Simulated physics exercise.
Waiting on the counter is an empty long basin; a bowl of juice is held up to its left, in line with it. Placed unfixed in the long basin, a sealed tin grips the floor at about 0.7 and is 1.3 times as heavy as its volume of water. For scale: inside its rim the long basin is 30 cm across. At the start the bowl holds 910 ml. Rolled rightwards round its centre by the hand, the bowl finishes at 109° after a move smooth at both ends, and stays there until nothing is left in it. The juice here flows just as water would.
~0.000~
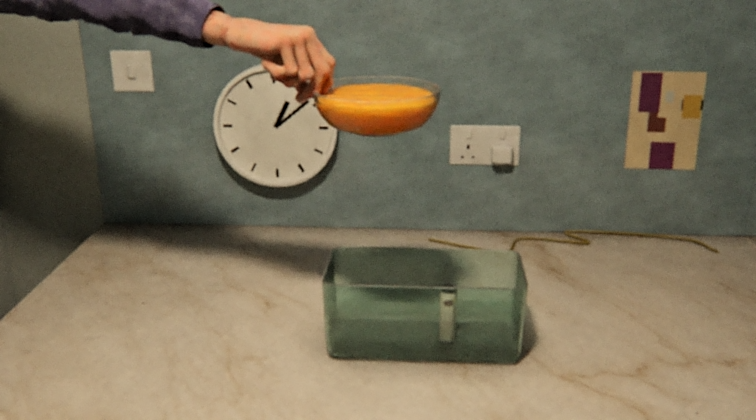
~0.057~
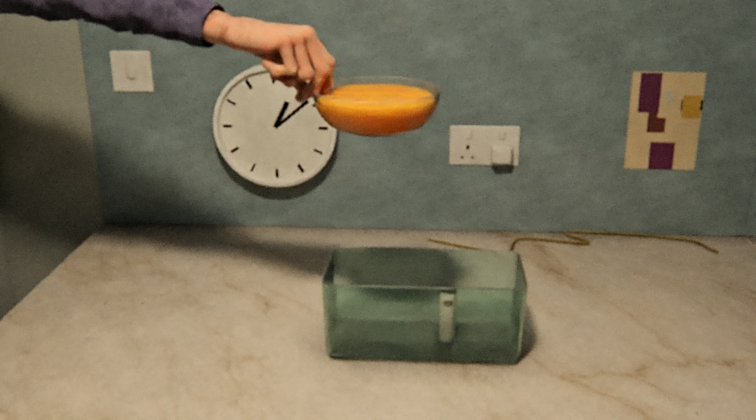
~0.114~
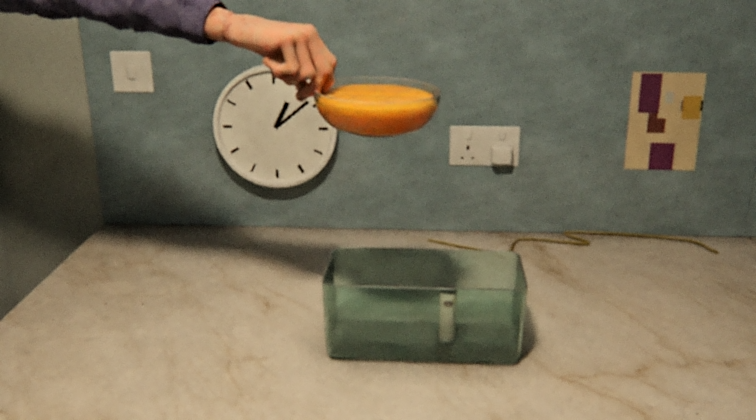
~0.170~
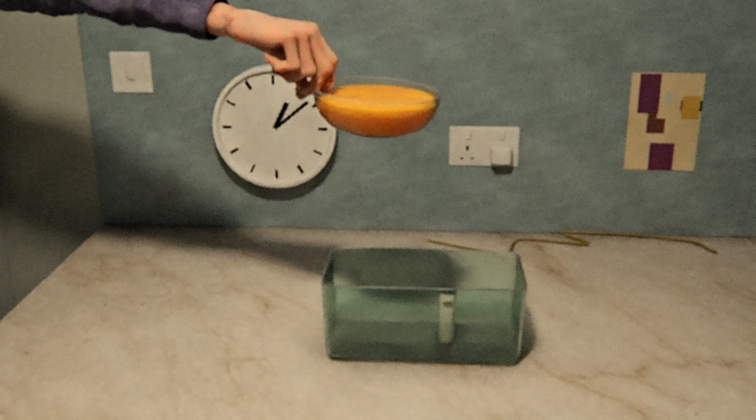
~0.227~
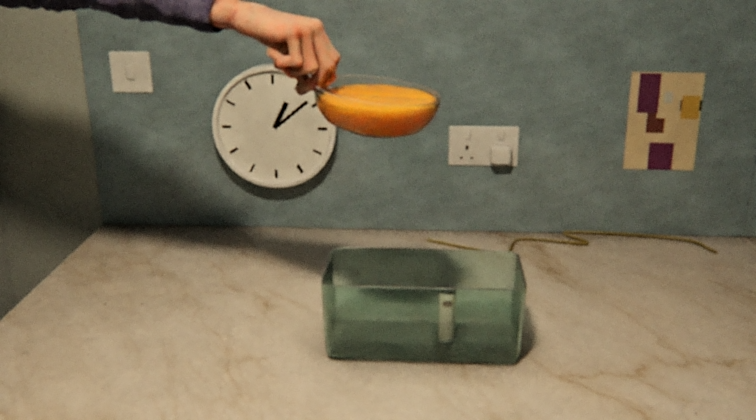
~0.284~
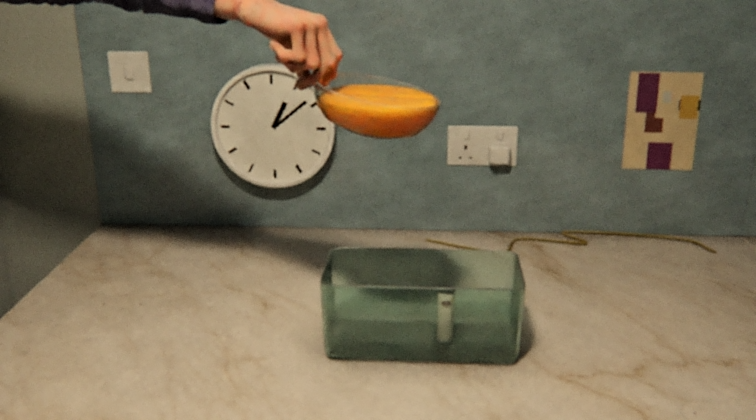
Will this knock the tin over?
Yes, it is knocked over.
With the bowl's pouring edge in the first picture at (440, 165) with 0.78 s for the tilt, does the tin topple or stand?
It does not tip.
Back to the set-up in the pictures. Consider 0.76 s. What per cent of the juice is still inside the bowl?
About 26 per cent.
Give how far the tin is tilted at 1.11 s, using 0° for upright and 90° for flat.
Tilt: Around 85°.
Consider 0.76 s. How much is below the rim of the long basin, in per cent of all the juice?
Around 20%.
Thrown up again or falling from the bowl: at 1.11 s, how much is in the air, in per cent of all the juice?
Estimated airborne part: Roughly 8 per cent.
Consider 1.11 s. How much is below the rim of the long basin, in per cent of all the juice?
I'd say roughly 88 in a hundred of it.
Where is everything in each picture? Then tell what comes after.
Tilt 0°; pouring edge (439, 90); surface from (317, 94) to (437, 96); the long basin's rim runs from (328, 266) to (523, 270); the tin's top is at (449, 290), in the first frame.
Tilt 0°; pouring edge (439, 91); surface from (317, 94) to (437, 96), in the second frame.
Tilt 2°; pouring edge (440, 93); surface from (317, 94) to (437, 97), in the third frame.
Tilt 4°; pouring edge (440, 96); surface from (318, 94) to (437, 99), in the fourth frame.
Tilt 7°; pouring edge (440, 99); surface from (318, 93) to (438, 99), in the fifth frame.
Tilt 11°; pouring edge (439, 103); surface from (319, 93) to (438, 99), in the sixth frame.
By 0.76 s the tilt is 64° and 26 per cent is still to pour; the tin stands where it began.
By 1.11 s the tilt is 99° and 0 per cent is still to pour; the tin lies on its side.
By 1.48 s the tilt is 109° and 0 per cent is still to pour; the tin lies on its side.
By 1.88 s the tilt is 109° and 0 per cent is still to pour; the tin lies on its side.
At rest the tin lies on its side.
